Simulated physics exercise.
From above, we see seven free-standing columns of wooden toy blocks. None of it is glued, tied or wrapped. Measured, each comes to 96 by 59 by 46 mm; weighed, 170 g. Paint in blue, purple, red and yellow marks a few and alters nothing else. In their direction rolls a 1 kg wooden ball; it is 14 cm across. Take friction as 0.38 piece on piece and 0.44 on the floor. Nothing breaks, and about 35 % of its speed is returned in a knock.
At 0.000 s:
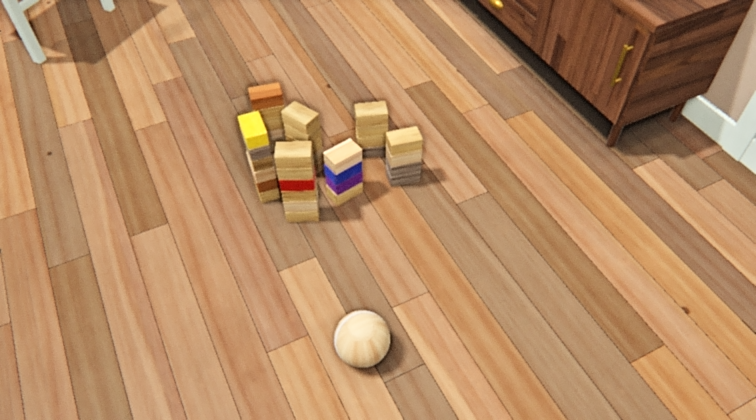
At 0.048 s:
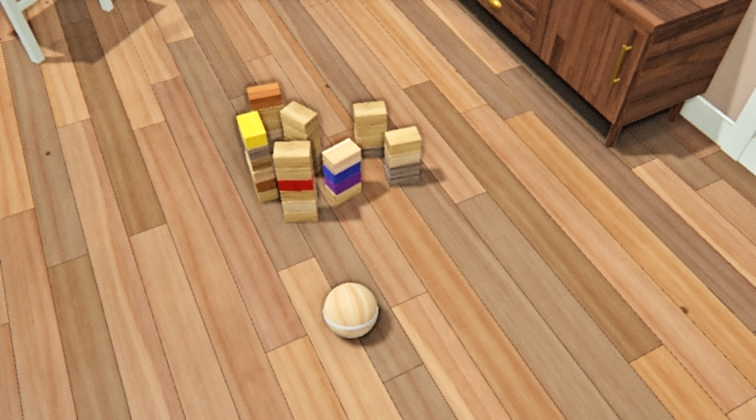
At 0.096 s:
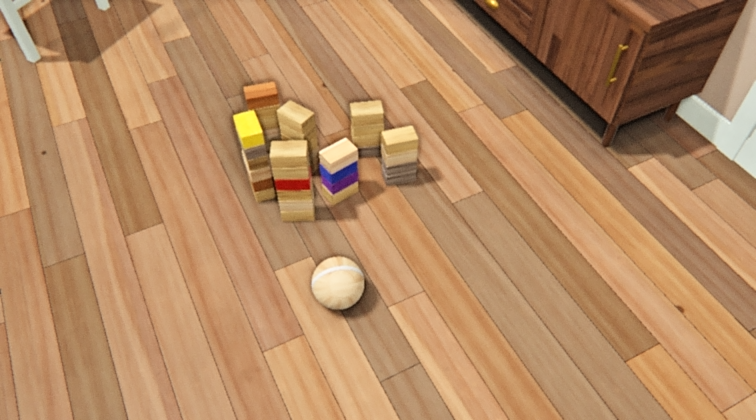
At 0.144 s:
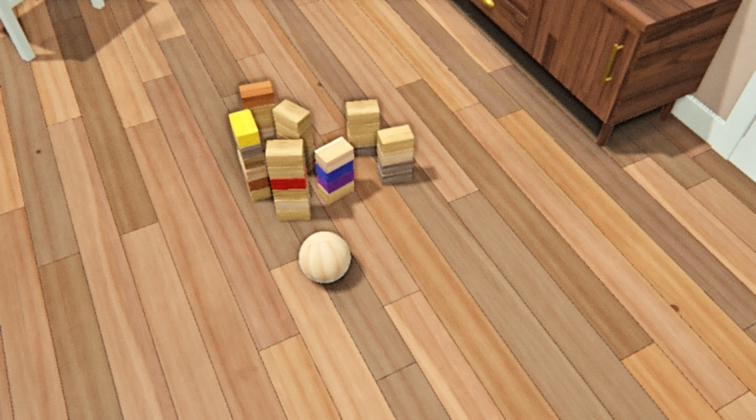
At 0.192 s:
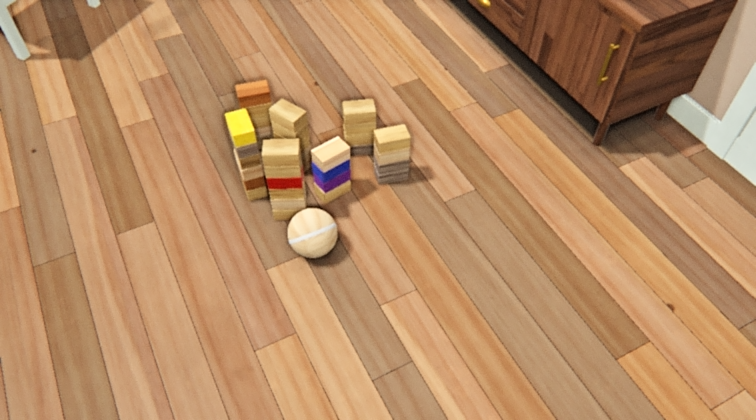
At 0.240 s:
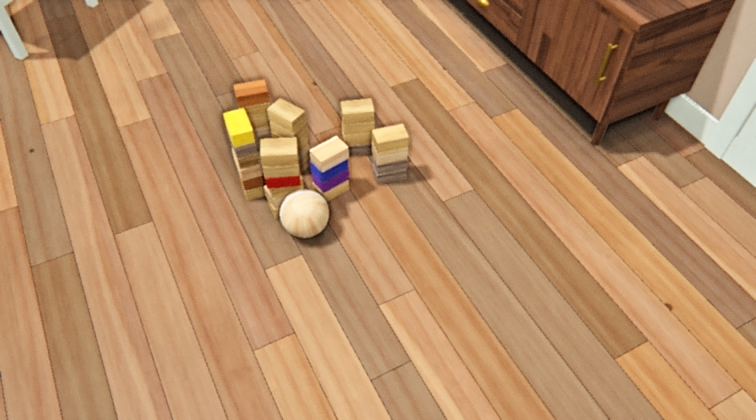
A pale wooden ball rolled across the plank floor toward a cluster of small wooden block stacks, then bumped into the stack with the red block, which tilted back slightly.
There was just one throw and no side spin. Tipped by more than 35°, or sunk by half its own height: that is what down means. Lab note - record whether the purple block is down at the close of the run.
Result: Not down.
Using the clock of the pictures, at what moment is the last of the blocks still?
Somewhere near 1.0 seconds.
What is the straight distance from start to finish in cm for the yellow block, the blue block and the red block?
Yellow 2 cm, blue 2 cm, red 14 cm.
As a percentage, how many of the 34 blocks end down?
About 15% of them.
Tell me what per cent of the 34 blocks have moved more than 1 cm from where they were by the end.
Answer: 45 %.
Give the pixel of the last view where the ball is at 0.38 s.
You'll find it near (299, 187).
By 0.30 s, ball still moving; none of the 34 blocks down, 6 disturbed; purple block unmoved; red block tilted 12°.
By 0.38 s, ball still moving; 3 of the 34 blocks down; purple block moved 19 mm; red block tilted 39°.
By 0.50 s, ball still moving; 3 of the 34 blocks down; purple block moved 31 mm; red block tilted 51°, 25 mm lower.
By 0.70 s, ball at rest; 5 of the 34 blocks down; purple block moved 32 mm; red block tilted 36°, 7 cm lower.
When it is over (1.3 s), ball at rest; 5 of the 34 blocks down; purple block moved 32 mm; red block tilted 30°, 7 cm lower; yellow block moved 20 mm. In pixels of the last frame, middles, purple block near (338, 170), red block near (267, 166).
